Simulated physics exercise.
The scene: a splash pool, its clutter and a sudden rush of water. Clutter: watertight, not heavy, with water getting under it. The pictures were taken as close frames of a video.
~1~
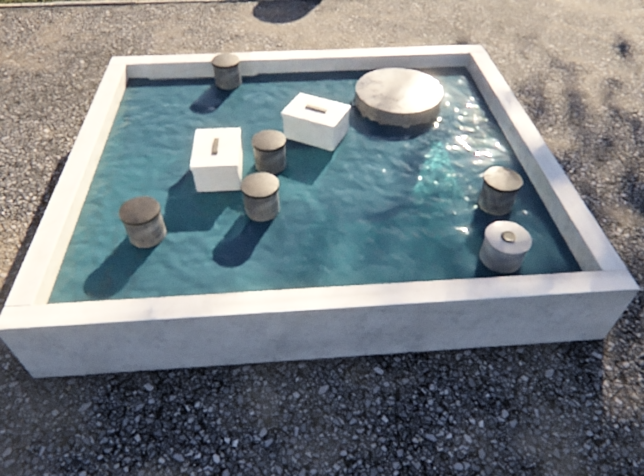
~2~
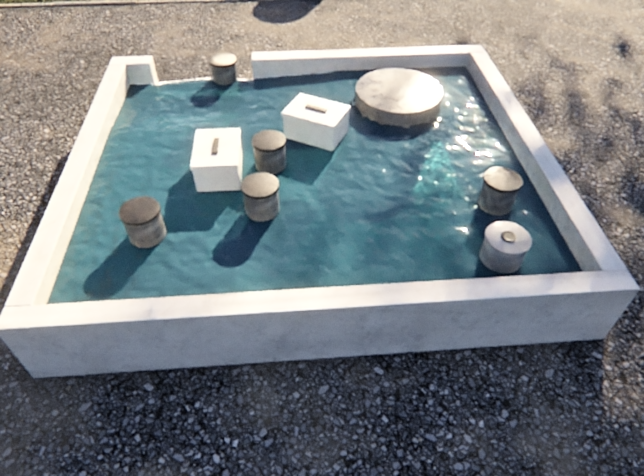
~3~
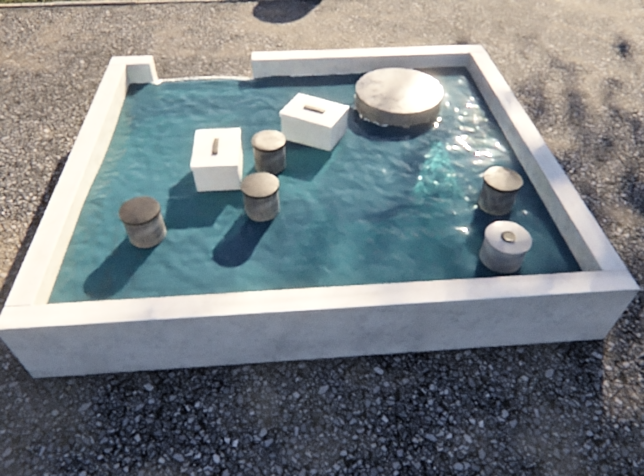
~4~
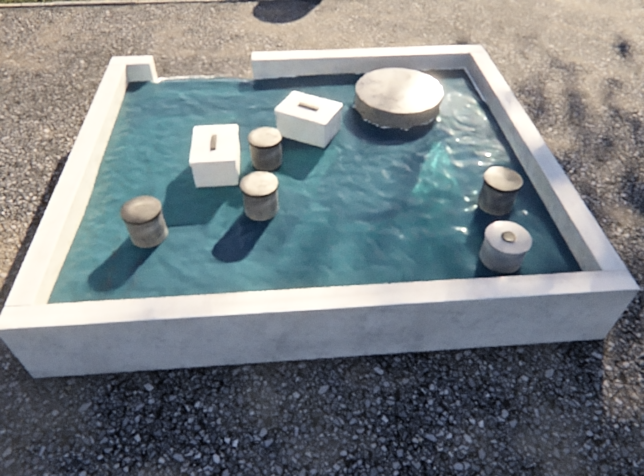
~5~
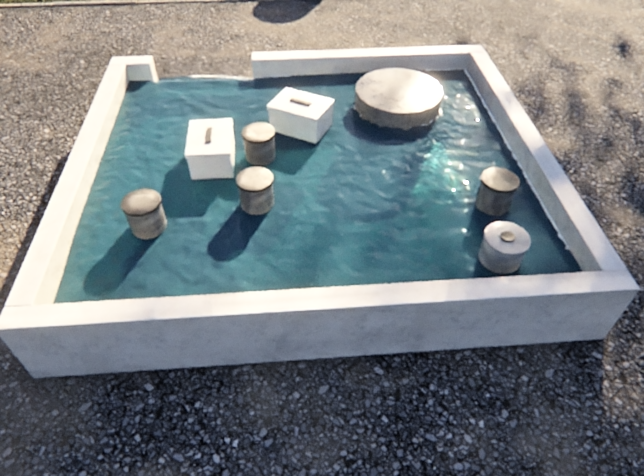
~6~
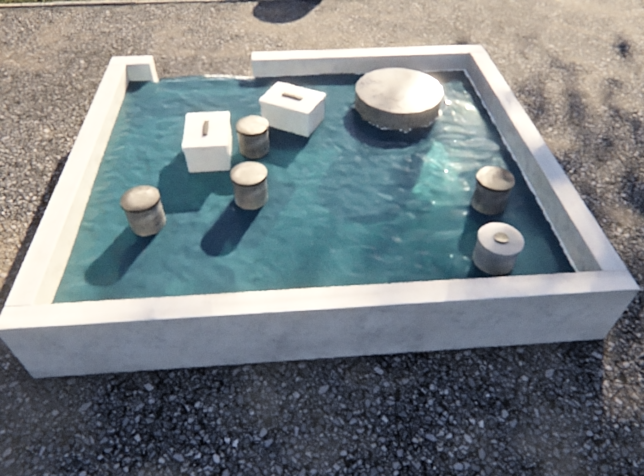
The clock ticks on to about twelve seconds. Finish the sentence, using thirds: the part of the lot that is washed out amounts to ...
The part of the lot that is washed out amounts to one to two thirds.
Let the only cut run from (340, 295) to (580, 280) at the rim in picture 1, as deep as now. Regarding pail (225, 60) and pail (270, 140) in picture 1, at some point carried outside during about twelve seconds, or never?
Going in order, the first is remaining and the second is lost through the gap.
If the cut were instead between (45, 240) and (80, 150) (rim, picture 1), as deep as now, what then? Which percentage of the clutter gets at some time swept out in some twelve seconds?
Close to 50 percent, more or less.
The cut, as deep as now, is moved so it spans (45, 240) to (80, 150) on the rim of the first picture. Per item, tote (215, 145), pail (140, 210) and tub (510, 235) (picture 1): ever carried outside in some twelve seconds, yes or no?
Listed order gives departs, departs, stays put.
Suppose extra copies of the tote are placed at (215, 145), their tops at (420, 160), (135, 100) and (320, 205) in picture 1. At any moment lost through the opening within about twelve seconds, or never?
First one does not escape, second one makes it out, third one does not escape.
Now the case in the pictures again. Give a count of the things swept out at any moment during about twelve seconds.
That comes out at 4.
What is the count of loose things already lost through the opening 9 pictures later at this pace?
Total: 1.
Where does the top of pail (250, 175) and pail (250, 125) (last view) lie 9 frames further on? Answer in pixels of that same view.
Approximately (227, 159), then (227, 101).
A moment on, 1 of 8 are out; 7 afloat.
Next, 1 of 8 are out; 7 afloat.
Later, 2 of 8 are out; 6 afloat.
In the end, 4 of 8 are out; 4 afloat.
